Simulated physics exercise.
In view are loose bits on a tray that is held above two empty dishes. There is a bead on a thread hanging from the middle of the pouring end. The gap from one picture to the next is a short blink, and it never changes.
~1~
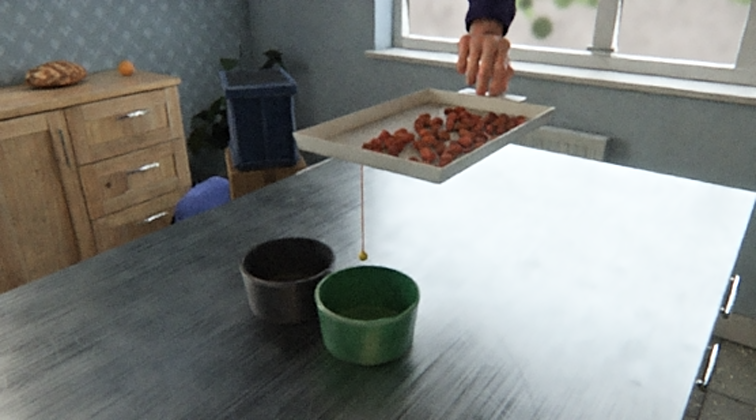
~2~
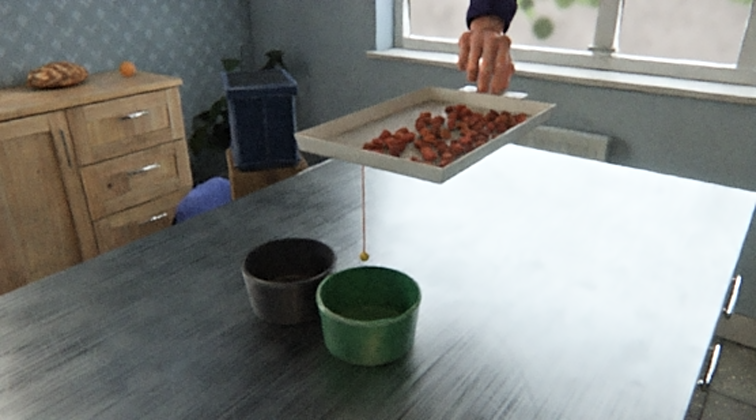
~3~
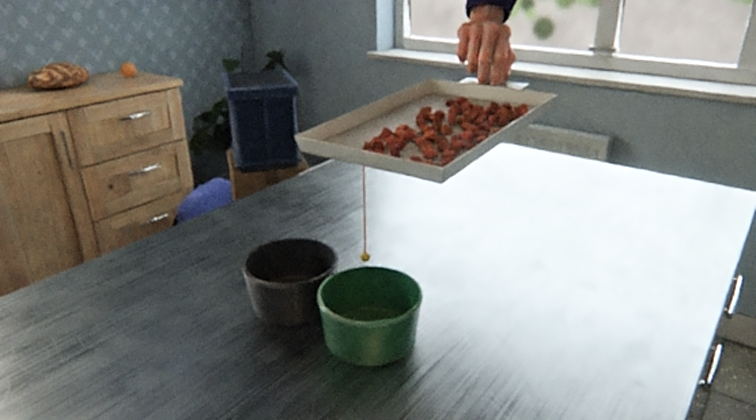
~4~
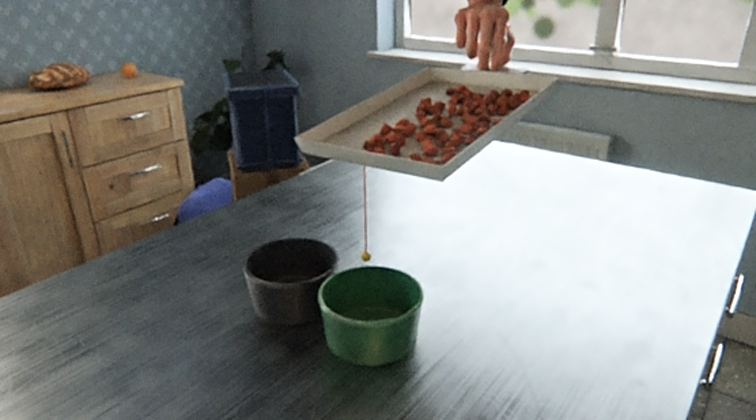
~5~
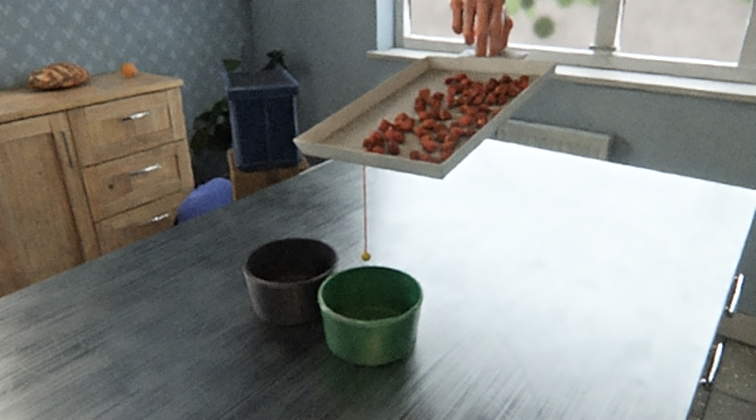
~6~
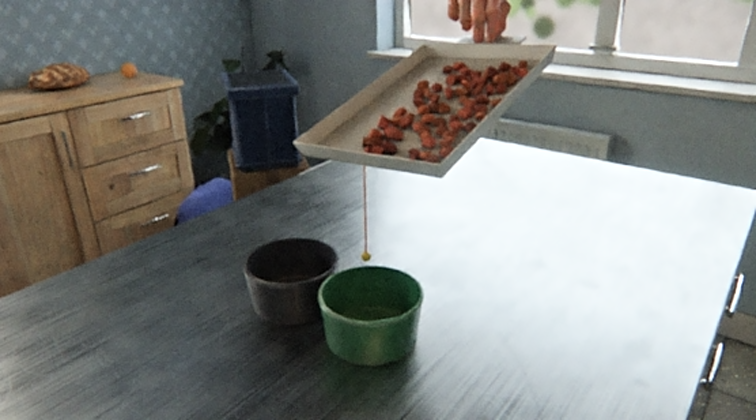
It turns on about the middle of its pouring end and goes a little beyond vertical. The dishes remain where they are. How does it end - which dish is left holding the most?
It ends with the left-hand dish holding the most.
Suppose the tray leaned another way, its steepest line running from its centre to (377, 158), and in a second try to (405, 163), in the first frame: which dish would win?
The rightmost dish, then the rightmost dish.
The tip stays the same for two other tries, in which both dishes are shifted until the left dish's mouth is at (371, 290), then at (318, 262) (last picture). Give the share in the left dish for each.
First 20 per cent, second 70 per cent.
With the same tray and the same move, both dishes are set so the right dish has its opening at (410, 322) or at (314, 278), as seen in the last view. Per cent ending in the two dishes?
60 and 70 in a hundred, in turn.
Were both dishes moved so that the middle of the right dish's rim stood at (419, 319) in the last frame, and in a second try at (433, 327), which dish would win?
Place 1 - the dish at left; place 2 - the dish at left.
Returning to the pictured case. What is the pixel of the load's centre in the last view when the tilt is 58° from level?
(350, 139).
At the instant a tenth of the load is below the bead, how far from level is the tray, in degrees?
About 70°.
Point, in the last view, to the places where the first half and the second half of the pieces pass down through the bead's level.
Earlier portion about (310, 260); later portion about (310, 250).
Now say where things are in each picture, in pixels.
In the first frame, corners of the pouring end (299, 133) and (440, 166), level; middle of the load (464, 134), bits of crushed brick; left dish (256, 296); right dish (336, 334); bead on its thread (363, 256).
In the second frame, corners of the pouring end (300, 134) and (441, 166), level; middle of the load (466, 132).
In the third frame, corners of the pouring end (300, 135) and (441, 166), tipped barely, lowest at the left corner; middle of the load (466, 127).
In the fourth frame, corners of the pouring end (300, 137) and (441, 164), tipped a little, lowest at the left corner; middle of the load (467, 118).
In the fifth frame, corners of the pouring end (299, 139) and (440, 163), tipped a little, lowest at the left corner; middle of the load (466, 109).
In the sixth frame, corners of the pouring end (299, 141) and (439, 162), tipped clearly, lowest at the left corner; middle of the load (465, 100); left dish (259, 297); right dish (339, 335).
Just after the last frame, tray tipped steeply; almost all on the tray; just a few in the air.
A moment on, tray tipped right over; roughly half on the tray; about a tenth in the right dish; roughly a quarter in the left dish; about a tenth outside both; about a tenth in the air.
Further on, tray tipped past a quarter turn; roughly a quarter in the right dish; roughly two thirds in the left dish; about a tenth outside both.
When it is over, tray tipped past a quarter turn; roughly a quarter in the right dish; roughly two thirds in the left dish; about a tenth outside both.
